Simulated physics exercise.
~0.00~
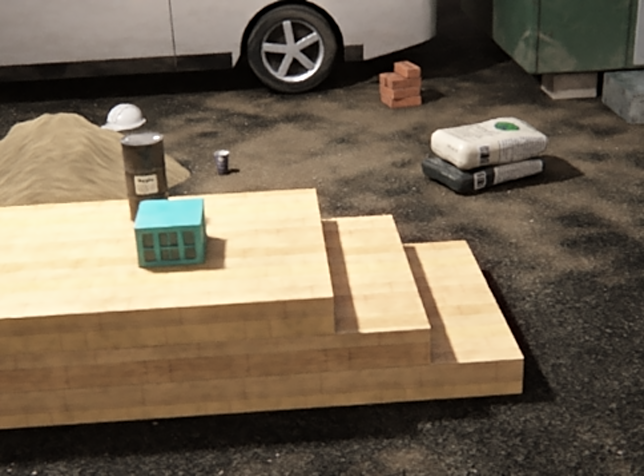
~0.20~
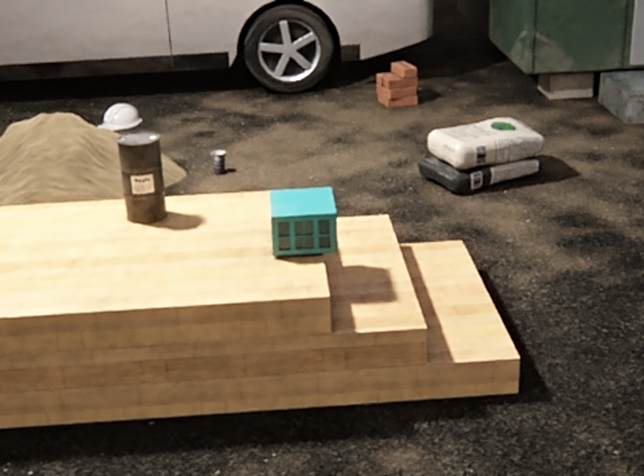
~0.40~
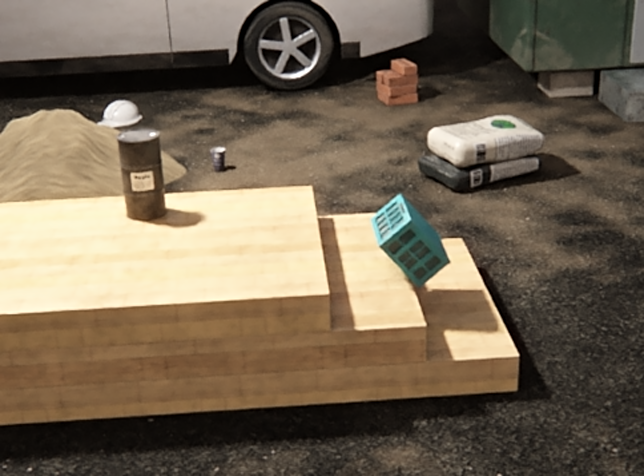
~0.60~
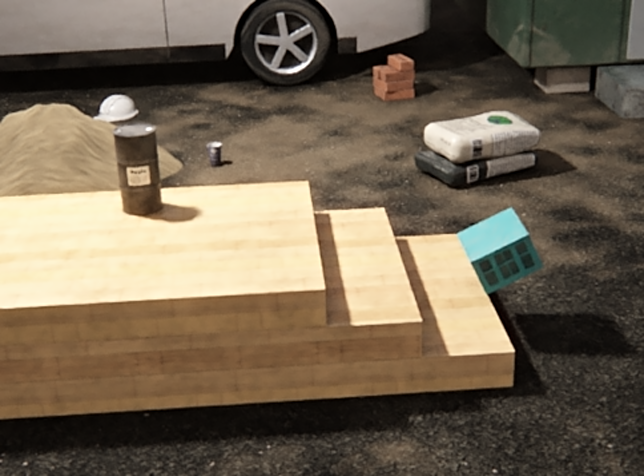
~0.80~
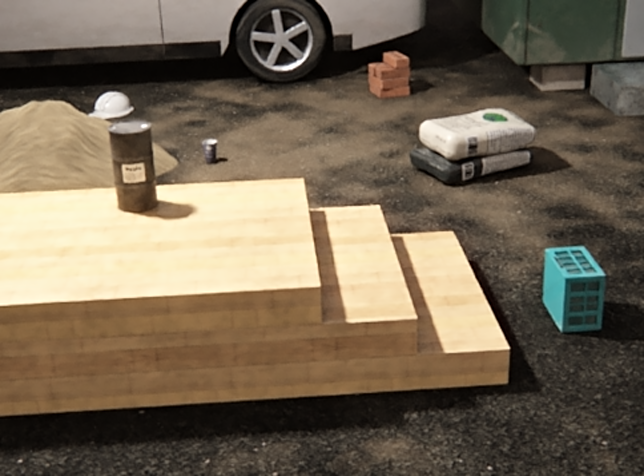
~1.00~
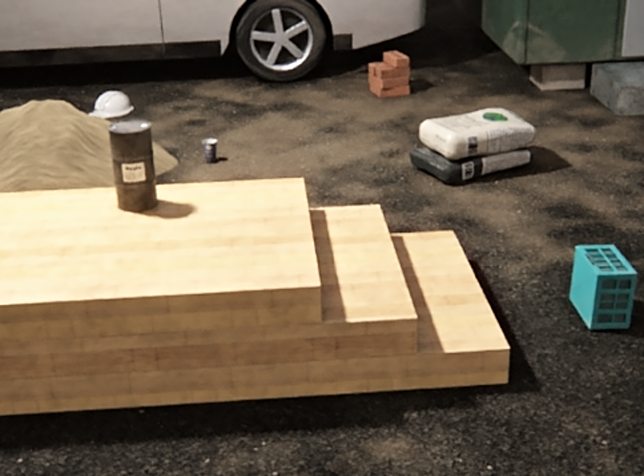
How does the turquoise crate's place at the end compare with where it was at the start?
At the start the turquoise crate was up on the wooden landing near the dark canister, and at the end it was down on the ground, to the right of the steps.
